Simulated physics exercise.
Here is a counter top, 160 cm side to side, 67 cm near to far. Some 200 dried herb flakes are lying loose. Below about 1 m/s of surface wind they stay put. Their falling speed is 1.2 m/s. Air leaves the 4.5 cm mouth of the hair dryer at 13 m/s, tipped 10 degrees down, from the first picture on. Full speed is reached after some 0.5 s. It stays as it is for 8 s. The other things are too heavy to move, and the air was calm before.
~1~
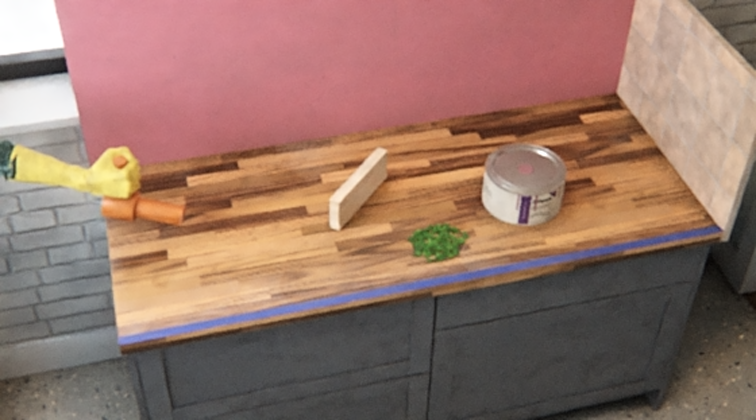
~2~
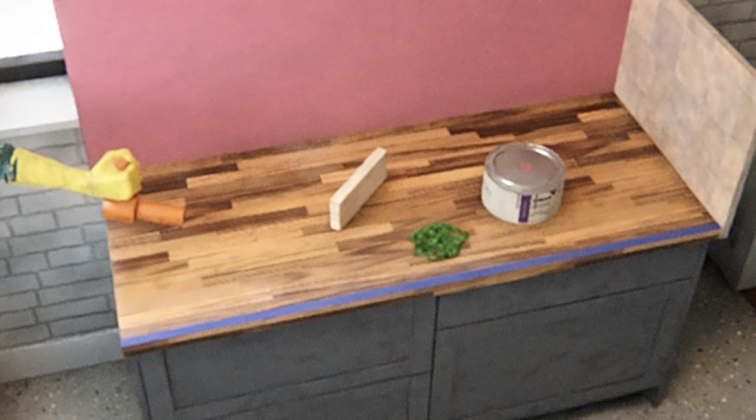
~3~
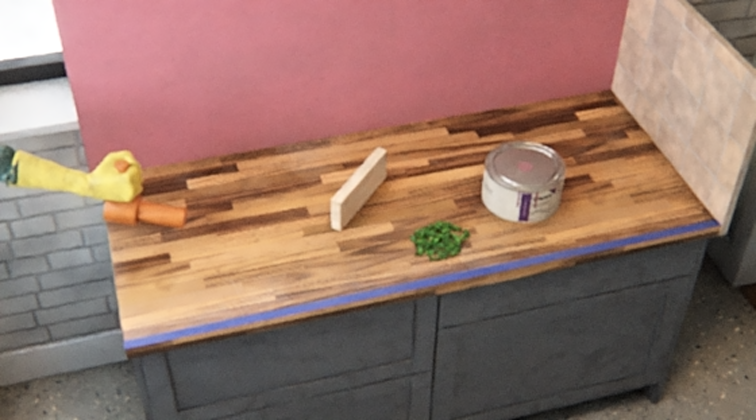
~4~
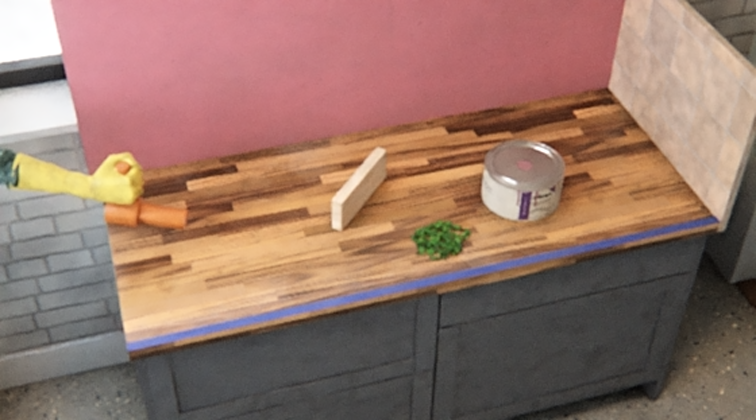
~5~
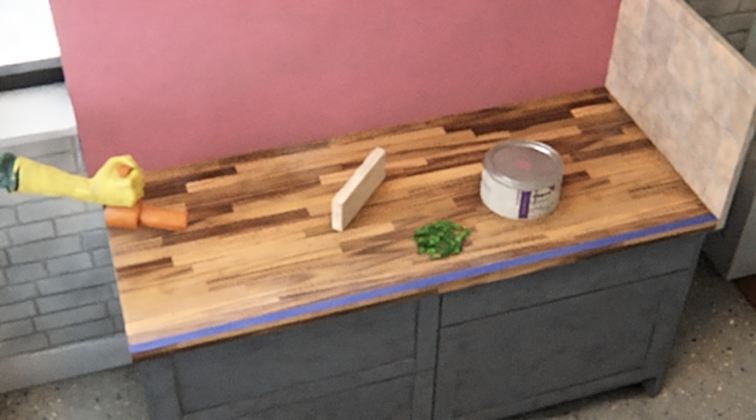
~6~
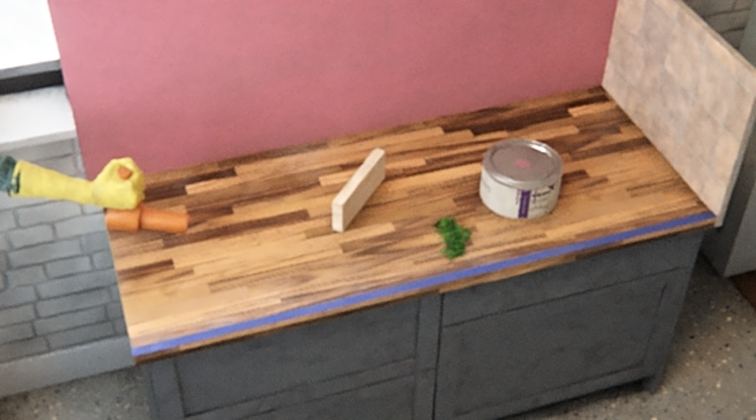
At the start, a yellow-gloved hand holds an orange device at the left of a wooden counter, where a pale board, loose green flakes and a large tin sit. Everything stays almost still for most of the clip, then many flakes shift right, leaving a smaller, narrower patch.
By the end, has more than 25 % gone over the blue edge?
Answer: Yes.
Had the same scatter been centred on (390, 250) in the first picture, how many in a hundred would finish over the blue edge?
In that case some 80 per cent.
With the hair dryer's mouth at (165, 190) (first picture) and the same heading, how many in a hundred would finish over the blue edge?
In that case some 90 per cent.
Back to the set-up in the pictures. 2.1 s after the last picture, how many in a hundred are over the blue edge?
Some 60 per cent.
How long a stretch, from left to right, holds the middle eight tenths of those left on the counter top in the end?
About 0 cm.
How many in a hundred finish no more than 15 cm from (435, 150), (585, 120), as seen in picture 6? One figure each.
In turn about 0 %, 15 %.
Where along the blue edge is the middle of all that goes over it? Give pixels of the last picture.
At about (659, 231).
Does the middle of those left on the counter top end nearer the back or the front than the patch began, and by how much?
To the back, by about 40 cm.
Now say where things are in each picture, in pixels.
The middle of the dried herb flakes is near (437, 240), none has stirred yet and the mouth of the hair dryer is at (183, 216), in the first picture.
The middle of the dried herb flakes is near (438, 239), none has stirred yet and the blue edge is centred on (442, 284), in the second picture.
The middle of the dried herb flakes is near (439, 239), none has stirred yet, the top of a board is at (360, 174) and the top of a large tin is at (525, 166), in the third picture.
The middle of the dried herb flakes is near (439, 238) and none has stirred yet, in the fourth picture.
The middle of the dried herb flakes is near (440, 237) and none has stirred yet, in the fifth picture.
The middle of the dried herb flakes is near (453, 236), the farthest in sight from the hair dryer is at (470, 232) and about 60 % have left their places, in the sixth picture.
Then, 1.2 s after the last picture the count stands so, 60 % are over the blue edge; the middle of those still in play is near (682, 177).
Then, 2.1 s after the last picture the count stands so, 62 % are over the blue edge; the middle of those still in play is near (639, 133).
Then, 4.0 s after the last picture the count stands so, 66 % are over the blue edge; the middle of those still in play is near (622, 112).
Then, 7.6 s after the last picture, at the end, 68 % are over the blue edge; the middle of those still in play is near (617, 106).
